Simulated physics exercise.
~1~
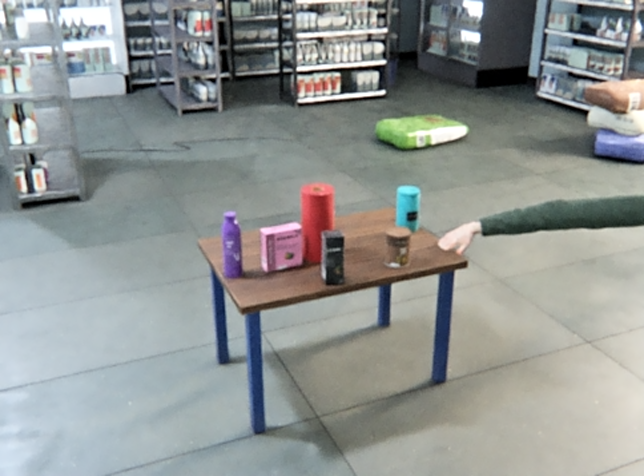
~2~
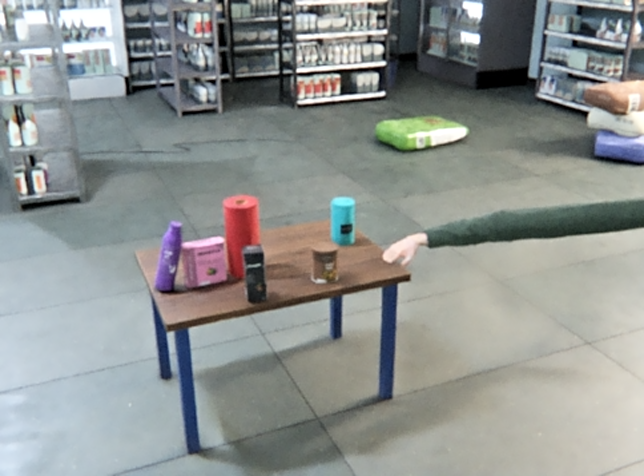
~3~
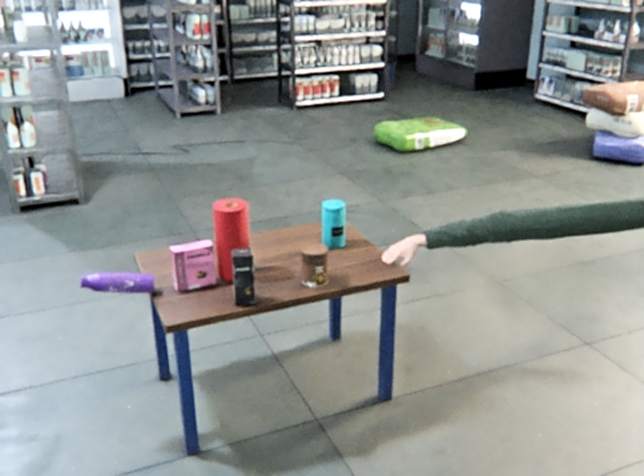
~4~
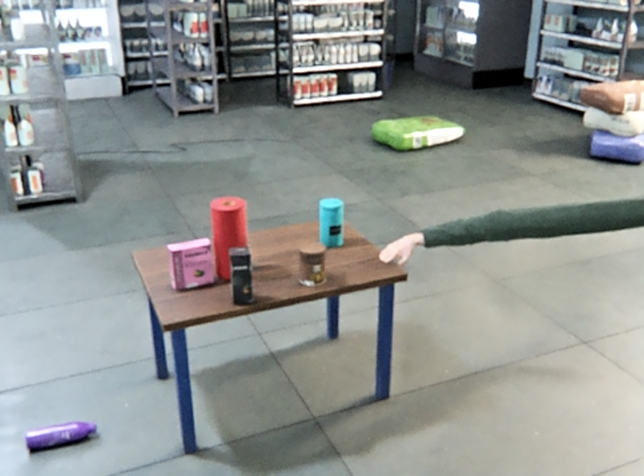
An arm in a dark green sleeve shoved a small wooden-topped table to the left, and the purple bottle tipped, fell off the left edge and ended up lying on the floor, while the other items slid slightly but stayed standing.
